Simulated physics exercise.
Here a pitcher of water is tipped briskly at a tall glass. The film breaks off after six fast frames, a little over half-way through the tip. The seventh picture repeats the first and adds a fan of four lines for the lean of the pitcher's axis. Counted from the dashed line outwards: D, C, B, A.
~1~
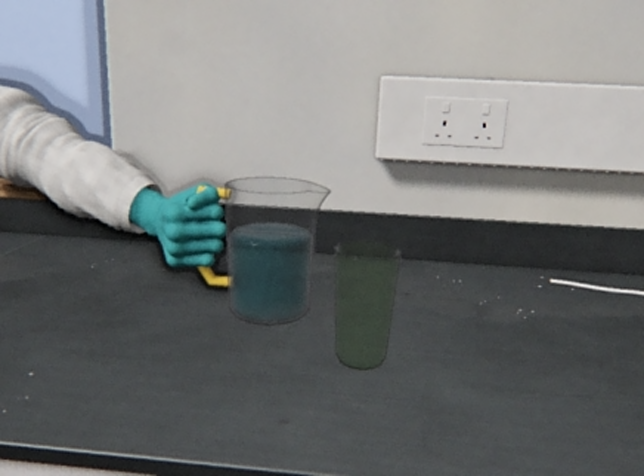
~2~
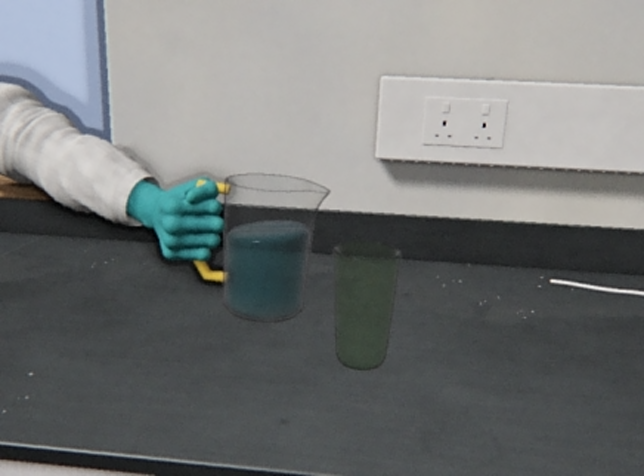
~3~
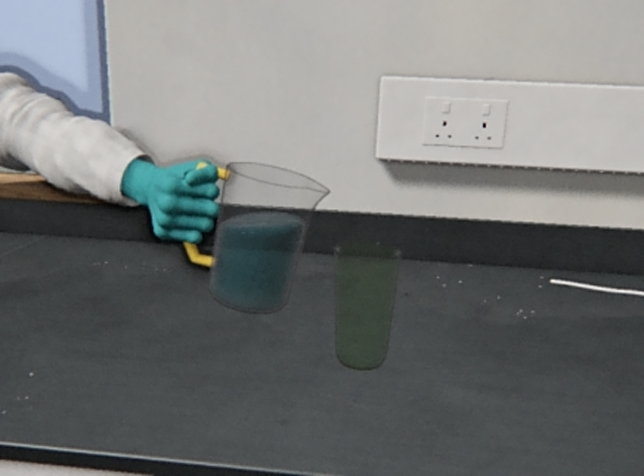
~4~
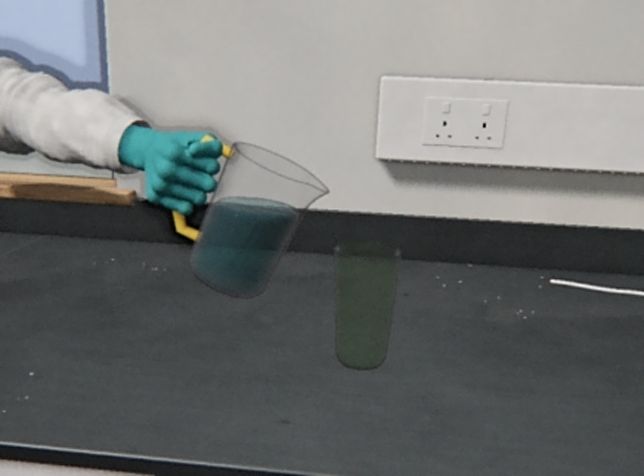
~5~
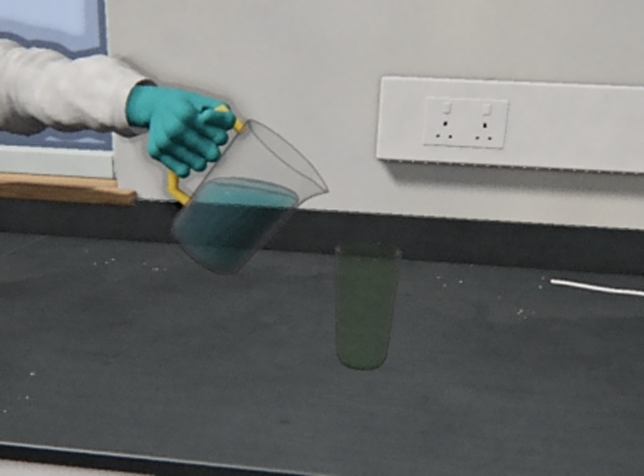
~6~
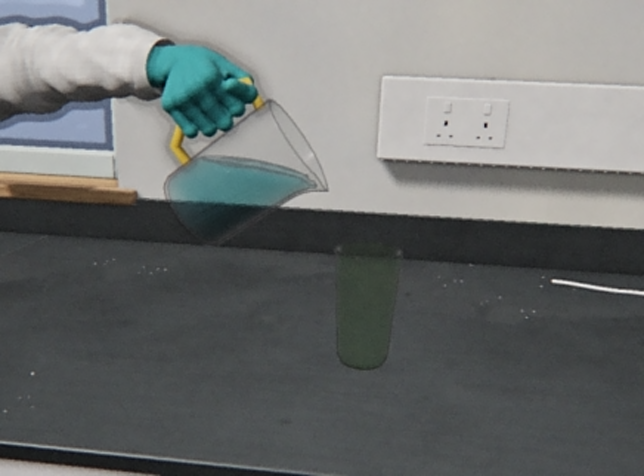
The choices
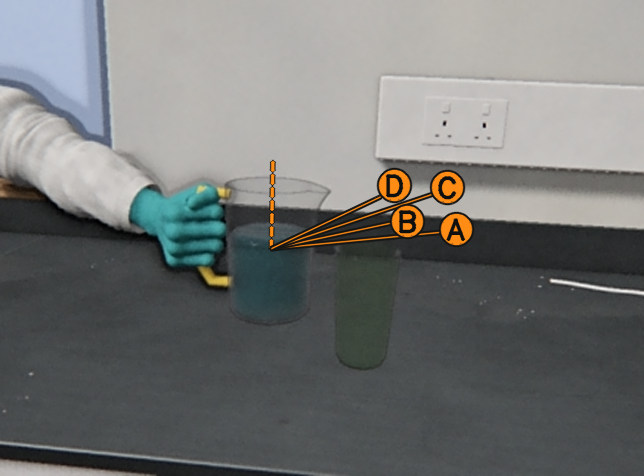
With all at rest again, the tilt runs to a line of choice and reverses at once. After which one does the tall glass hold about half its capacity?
Go for C.
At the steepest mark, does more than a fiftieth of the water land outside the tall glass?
Yes, it does.
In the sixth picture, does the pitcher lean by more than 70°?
No, it does not.
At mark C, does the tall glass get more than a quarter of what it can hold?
Yes, clearly.
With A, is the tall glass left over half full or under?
Over half.
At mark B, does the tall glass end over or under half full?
Over.
In orange, A at (439, 232); B at (389, 223); C at (432, 194); D at (380, 196).
If A is chosen, the tall glass ends with about 80 % of what it can hold; 12 % of the water is spilt.
If B is chosen, the tall glass ends with about 73 % of what it can hold.
If C is chosen, the tall glass ends with about 48 % of what it can hold.
If D is chosen, the tall glass ends with about 27 % of what it can hold.
